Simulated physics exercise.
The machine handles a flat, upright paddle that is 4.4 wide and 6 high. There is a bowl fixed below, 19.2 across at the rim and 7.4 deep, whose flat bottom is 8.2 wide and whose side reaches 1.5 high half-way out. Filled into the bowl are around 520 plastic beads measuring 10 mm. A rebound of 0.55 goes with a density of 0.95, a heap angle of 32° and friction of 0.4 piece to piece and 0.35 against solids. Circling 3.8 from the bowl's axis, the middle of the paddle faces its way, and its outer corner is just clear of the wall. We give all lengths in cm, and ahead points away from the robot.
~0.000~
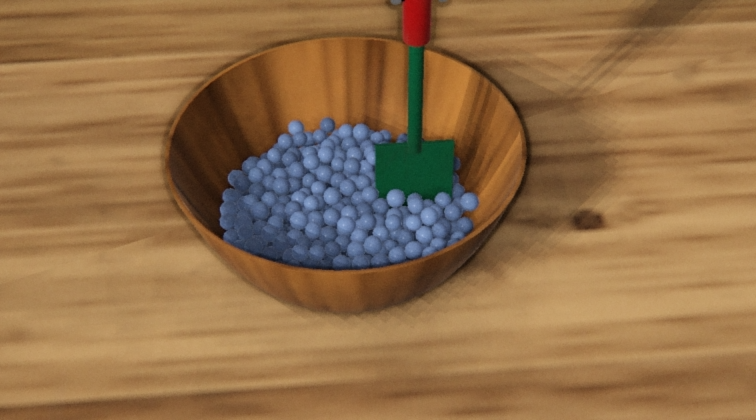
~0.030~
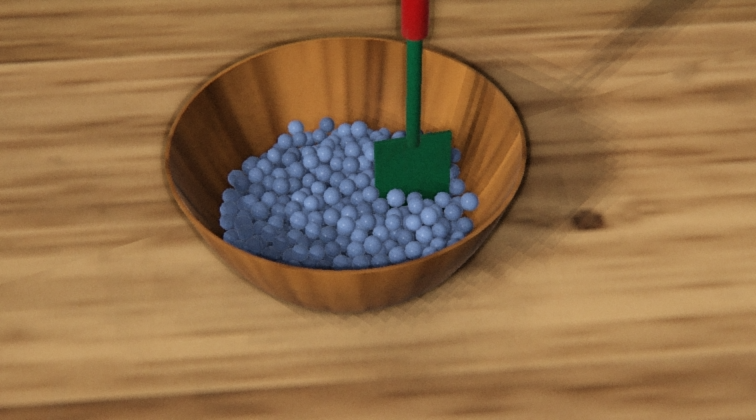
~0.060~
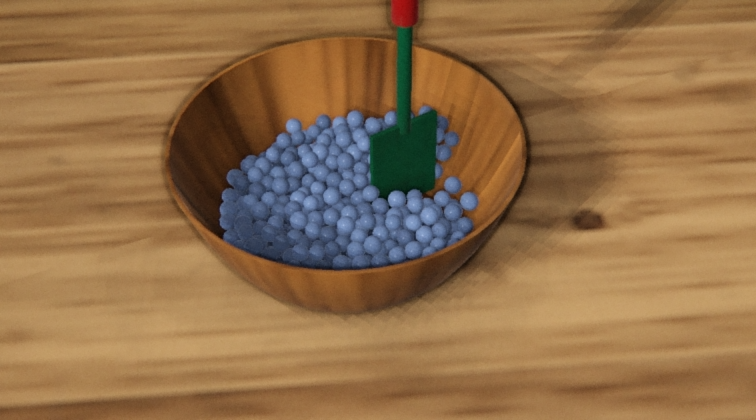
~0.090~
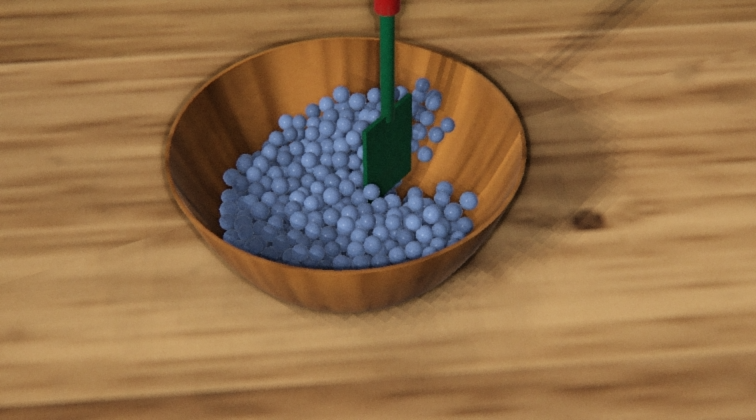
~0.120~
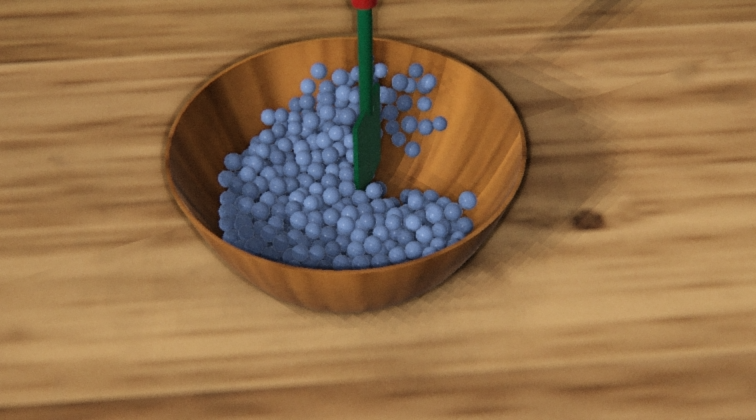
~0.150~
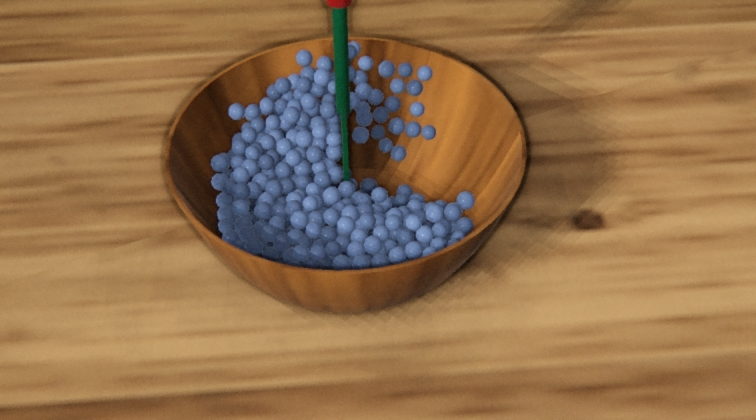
The clip shows a green paddle with a red handle moving leftward through blue beads in a wooden bowl, turning edge-on as beads pile up toward the far left wall and a few scatter behind it.
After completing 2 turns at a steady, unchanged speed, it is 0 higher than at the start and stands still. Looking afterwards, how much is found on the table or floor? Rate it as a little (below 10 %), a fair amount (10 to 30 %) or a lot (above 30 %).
A little.
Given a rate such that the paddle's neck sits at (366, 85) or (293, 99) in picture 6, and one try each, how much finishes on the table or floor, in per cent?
About 0 % for one try and about 30 % for the other, in order.
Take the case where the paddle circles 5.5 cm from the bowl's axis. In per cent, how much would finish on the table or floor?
Roughly 10 percent, I'd expect.
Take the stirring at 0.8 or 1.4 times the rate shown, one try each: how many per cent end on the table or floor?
About 0 and 20 per cent.
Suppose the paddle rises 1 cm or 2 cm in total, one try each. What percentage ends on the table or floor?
0 % and 0 %.
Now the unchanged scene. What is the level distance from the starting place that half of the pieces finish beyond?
Around 9 cm.
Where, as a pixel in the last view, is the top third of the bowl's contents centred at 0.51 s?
Somewhere around (448, 186) in the last view.
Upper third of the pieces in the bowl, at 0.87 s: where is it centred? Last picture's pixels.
I'd point to about (280, 245).
By 0.51 s, 336° round, highest piece 8 above the table; 514 in the bowl, 5 on the table or floor, 3 in flight or on the tool.
By 0.87 s, 223° round, highest piece 9 above the table; 512 in the bowl, 10 on the table or floor.
By 1.25 s, 0° round, highest piece 7 above the table; 507 in the bowl, 14 on the table or floor, 1 in flight or on the tool.
By 1.95 s, 0° round, highest piece 7 above the table; 507 in the bowl, 15 on the table or floor.
Final count, 507 in the bowl, 15 on the table or floor. That is 3 % on the table or floor.
